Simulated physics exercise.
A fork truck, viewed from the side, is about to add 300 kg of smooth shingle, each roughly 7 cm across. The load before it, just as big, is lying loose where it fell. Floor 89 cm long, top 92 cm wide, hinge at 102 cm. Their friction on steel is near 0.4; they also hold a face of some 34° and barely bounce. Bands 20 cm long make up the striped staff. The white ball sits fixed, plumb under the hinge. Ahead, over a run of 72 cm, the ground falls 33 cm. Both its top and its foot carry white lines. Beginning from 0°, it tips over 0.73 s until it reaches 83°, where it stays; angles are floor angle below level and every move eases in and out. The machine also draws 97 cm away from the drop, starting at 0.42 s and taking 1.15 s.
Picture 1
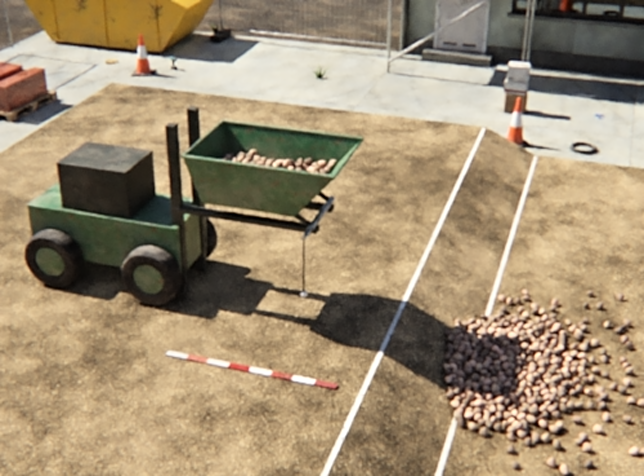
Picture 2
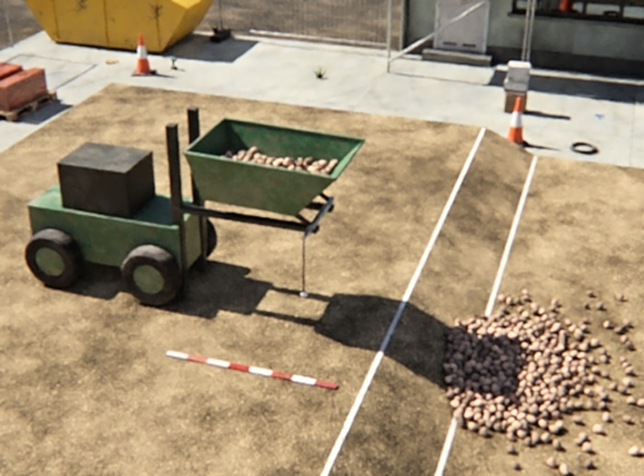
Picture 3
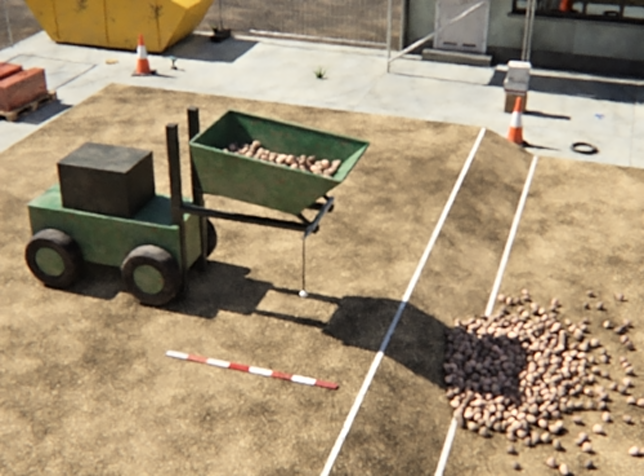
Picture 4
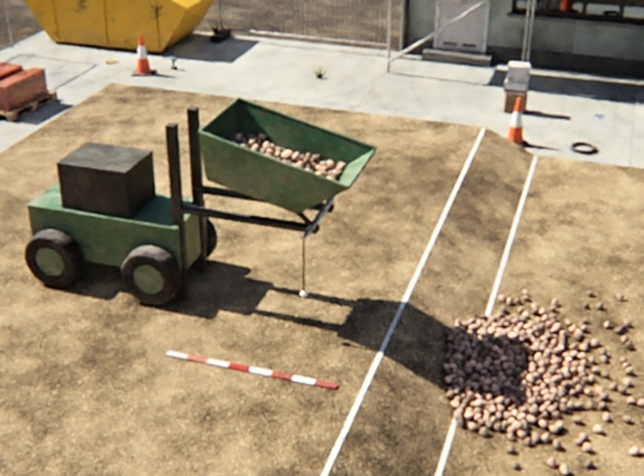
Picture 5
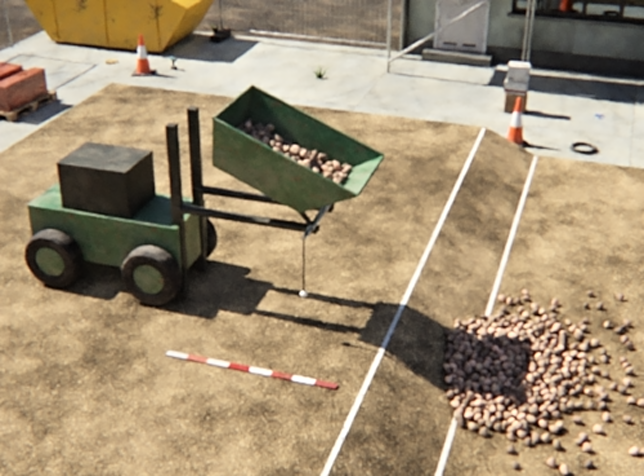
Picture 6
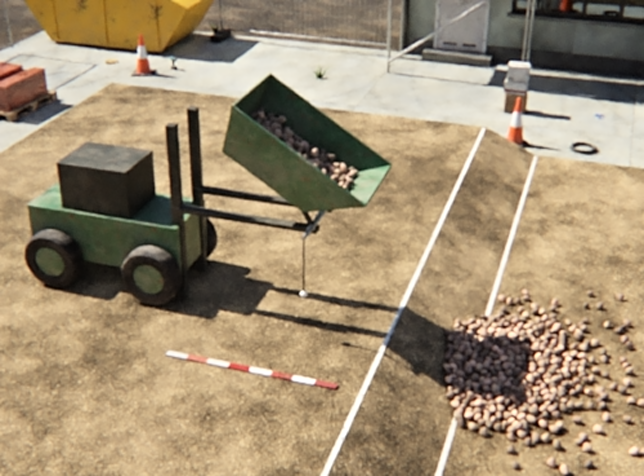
A green fork truck stood still on the dirt, holding up a skip of stones, and steadily tilted it steeper to the right, with the stones still inside and a loose heap lying beyond the white lines.
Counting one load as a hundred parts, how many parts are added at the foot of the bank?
About 61 parts.
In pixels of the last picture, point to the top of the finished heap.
Near (375, 313).
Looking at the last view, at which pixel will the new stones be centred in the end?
Around (476, 355) in the last picture.
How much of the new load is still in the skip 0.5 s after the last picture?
About 45 per cent is held.
Then, 0.2 s after the last picture the floor is at 70°; in per cent of one load, 100 in the skip, 11 on the top or the slope, 87 at the foot of the bank; the foremost stones are past the picture's edge.
Then, 0.5 s after the last picture the floor is at 83°; in per cent of one load, 46 in the skip, 65 on the top or the slope, 87 at the foot of the bank; the foremost stones are past the picture's edge.
Then, 1.7 s after the last picture the floor is at 83°; in per cent of one load, 0 in the skip, 50 on the top or the slope, 148 at the foot of the bank; the foremost stones are past the picture's edge.
Then, 4.2 s after the last picture the floor is at 83°; in per cent of one load, 0 in the skip, 50 on the top or the slope, 148 at the foot of the bank; the foremost stones are past the picture's edge. Net gain at the foot of the bank, 61.
